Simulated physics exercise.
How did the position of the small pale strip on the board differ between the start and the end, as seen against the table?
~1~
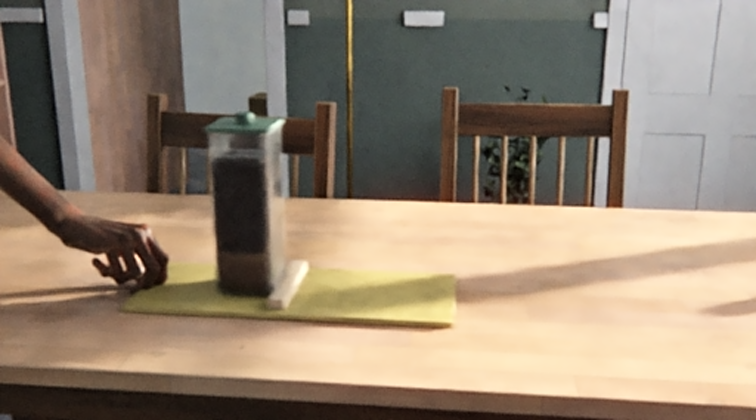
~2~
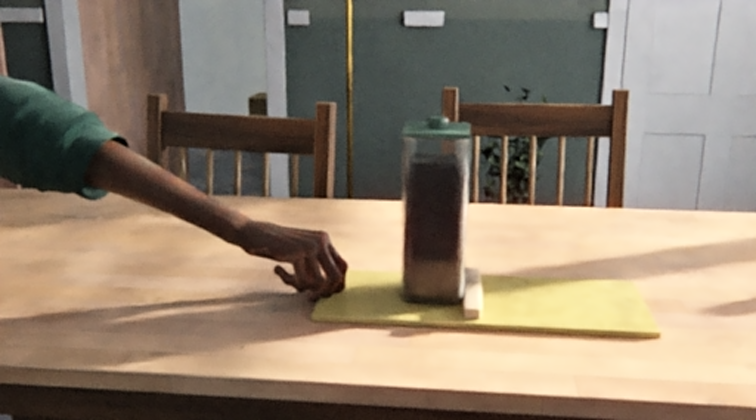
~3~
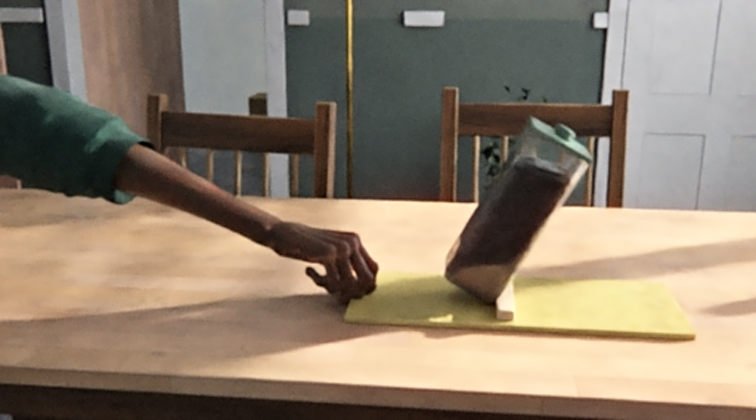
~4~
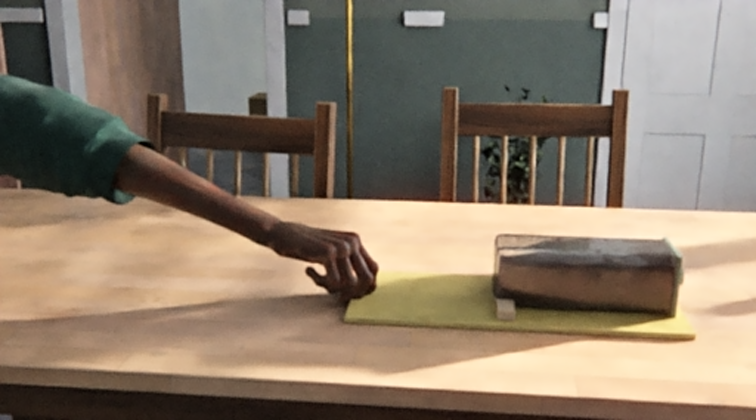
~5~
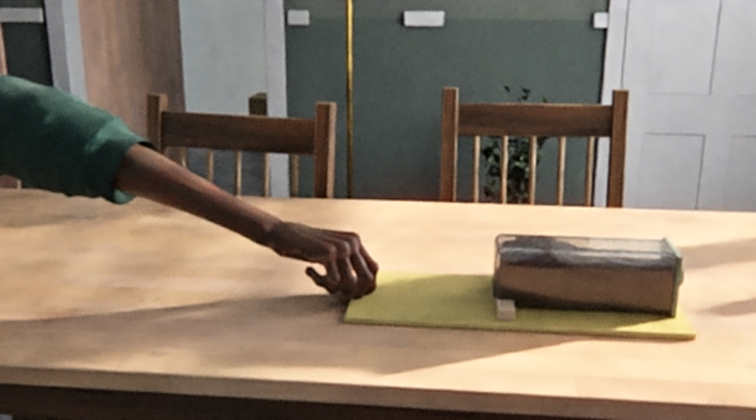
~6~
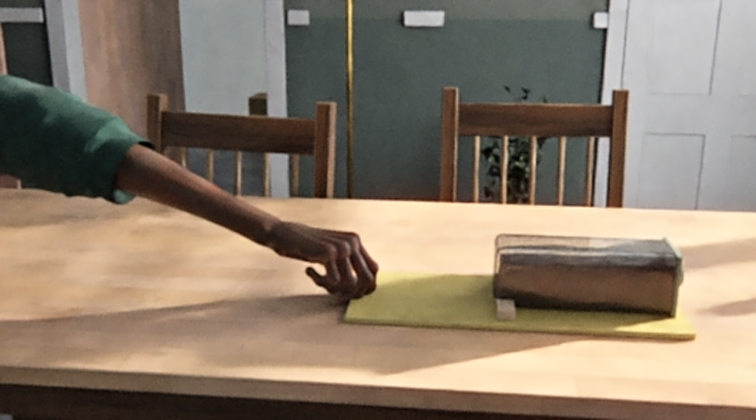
It started left of the middle of the table and ended well to the right, past the middle, having travelled along with the board.
